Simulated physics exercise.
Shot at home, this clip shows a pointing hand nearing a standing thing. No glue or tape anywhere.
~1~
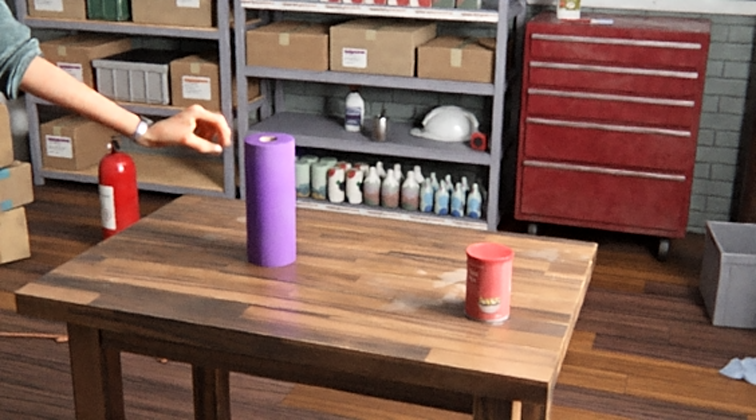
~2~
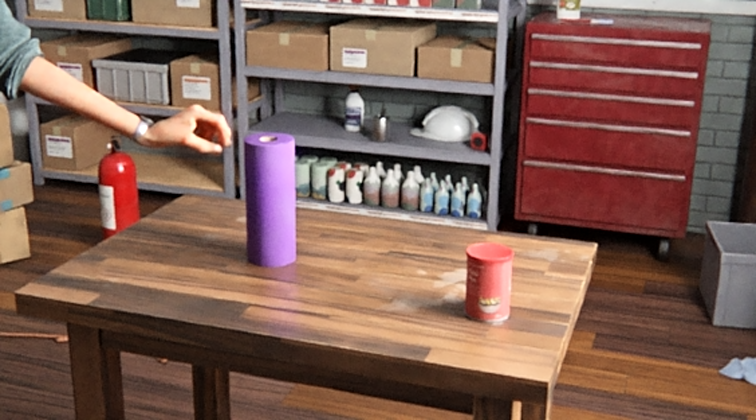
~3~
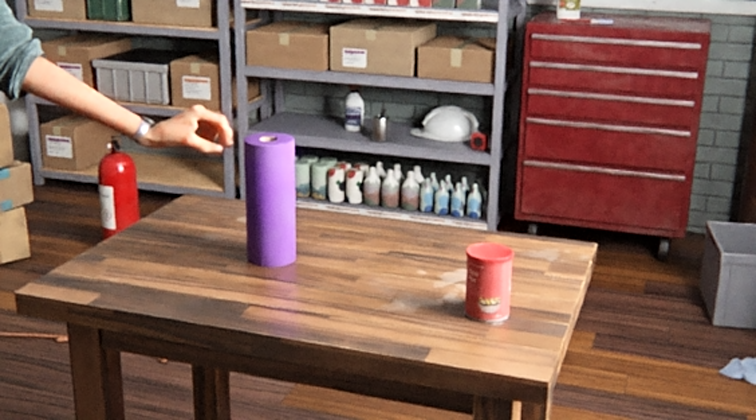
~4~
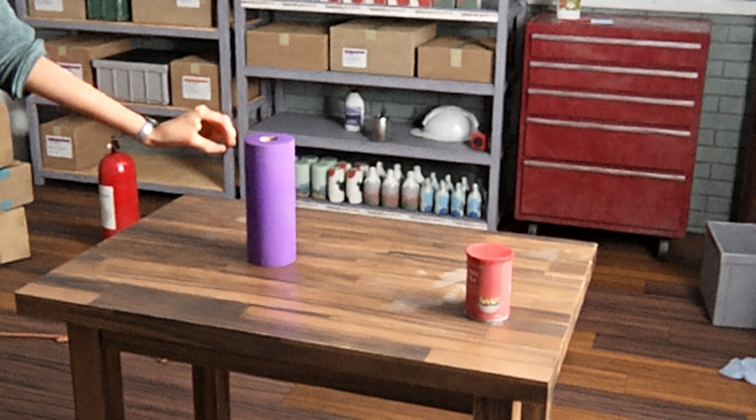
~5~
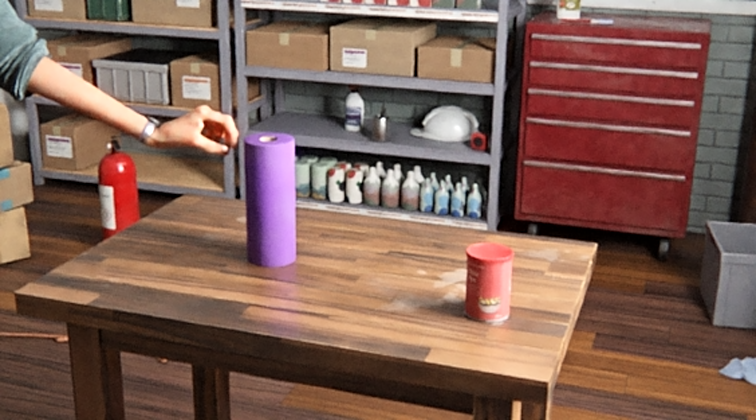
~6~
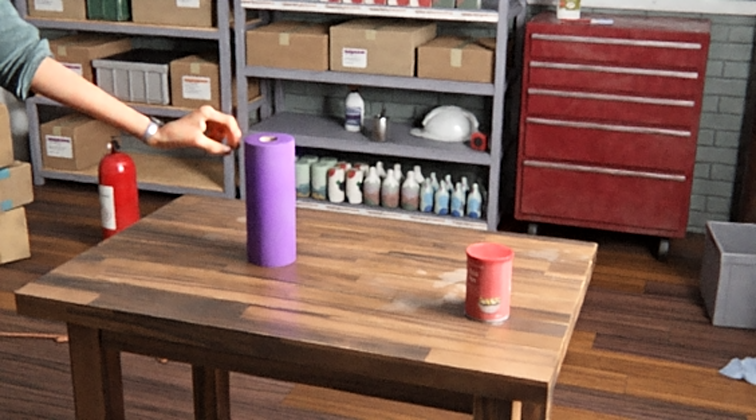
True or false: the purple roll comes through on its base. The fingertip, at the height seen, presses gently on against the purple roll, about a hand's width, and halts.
False.
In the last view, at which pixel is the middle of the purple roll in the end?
In the last picture, near pixel (358, 246).
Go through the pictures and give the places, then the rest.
Purple roll (270, 200), in the first frame.
Purple roll (270, 200), in the second frame.
Purple roll (270, 200), in the third frame.
Purple roll (270, 200), in the fourth frame.
Purple roll (270, 200), in the fifth frame.
Purple roll (270, 200), in the sixth frame.
Then, 0.80 s after the last picture, purple roll tipped 8° from how it was near (279, 198).
Then, 1.70 s after the last picture, purple roll tipped 26° from how it was near (298, 199).
Then, 2.00 s after the last picture, purple roll tipped 67° from how it was near (338, 222).
Then, 2.10 s after the last picture, purple roll on its side near (356, 245).
At rest, tipped over on the table, purple roll. Seen from the same camera at the end, purple roll near (357, 246).
